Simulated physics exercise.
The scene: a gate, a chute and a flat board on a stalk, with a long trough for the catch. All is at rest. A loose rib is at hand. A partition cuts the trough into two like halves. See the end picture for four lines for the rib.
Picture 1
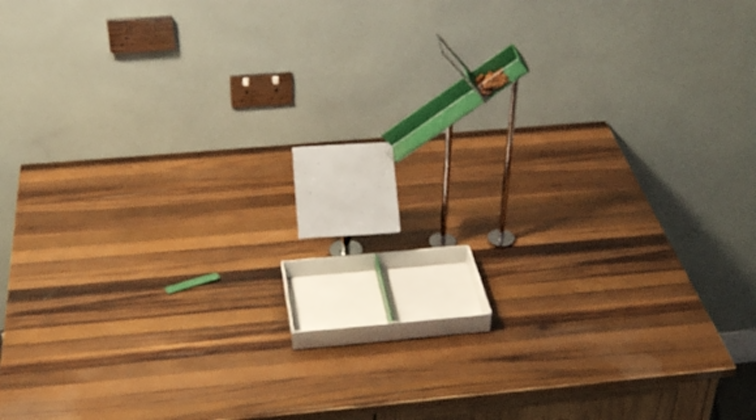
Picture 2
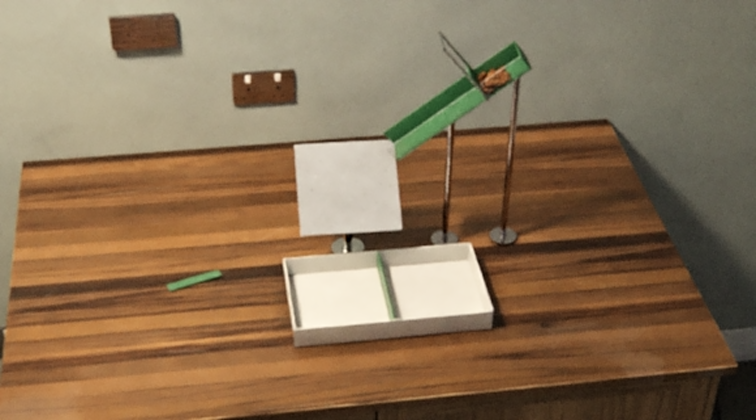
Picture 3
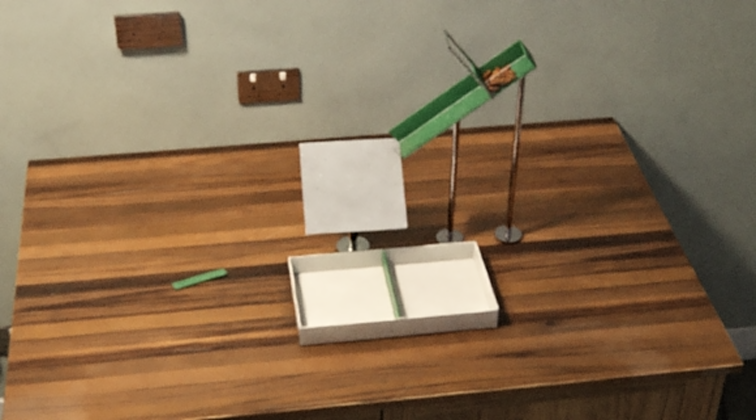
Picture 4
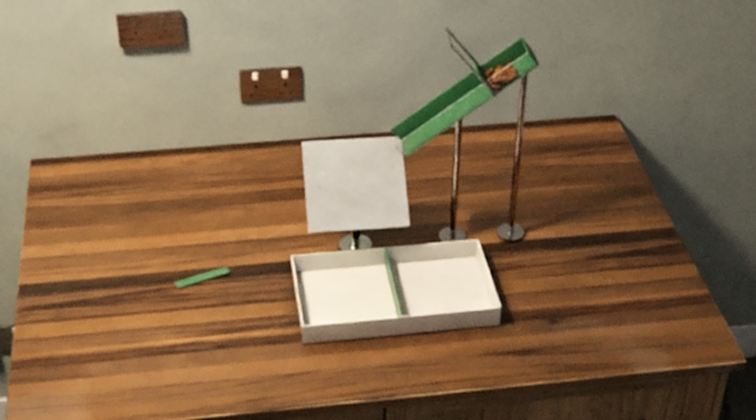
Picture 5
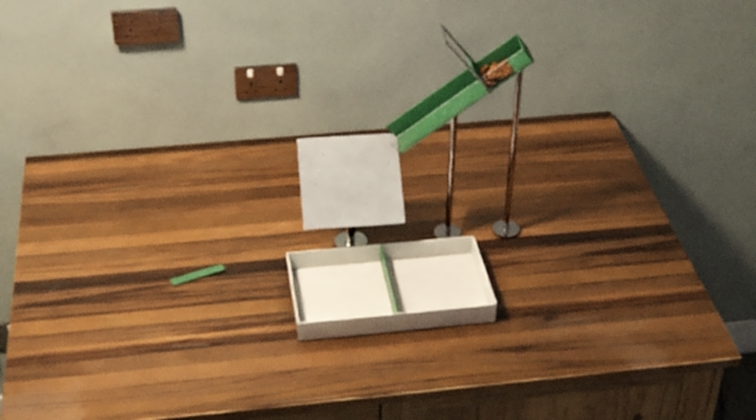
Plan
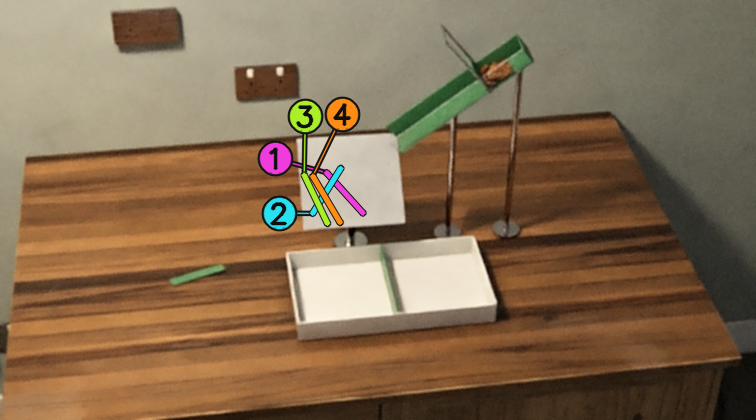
Only the camera moves, drifting very slightly so the whole view shifts a little right and then back left, while everything on the striped brown wooden table, seen from above and in front, stays still. A green chute holding orange-brown pieces behind a gate slopes down leftward on two metal stands toward a tilted white board. In front sits a white trough with a green divider, a loose green strip lying left.
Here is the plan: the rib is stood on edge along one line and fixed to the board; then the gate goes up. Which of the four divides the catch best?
Choose 1.
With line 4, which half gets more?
More lands on the left.
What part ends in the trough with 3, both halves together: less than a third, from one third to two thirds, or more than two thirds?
Line 3 gives more than two thirds.
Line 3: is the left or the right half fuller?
The left half.
On the marked copy, line 1 from (326, 172) to (362, 213); line 2 from (340, 168) to (312, 213); line 3 from (304, 175) to (327, 223); line 4 from (312, 176) to (340, 222).
Choosing 1, of what is caught, close to a third in the left half, close to two thirds in the right.
Choosing 2, of what is caught, the whole lot in the left half, none at all in the right.
Choosing 3, of what is caught, all but a few in the left half, only a few in the right.
Choosing 4, of what is caught, all but a few in the left half, only a few in the right.
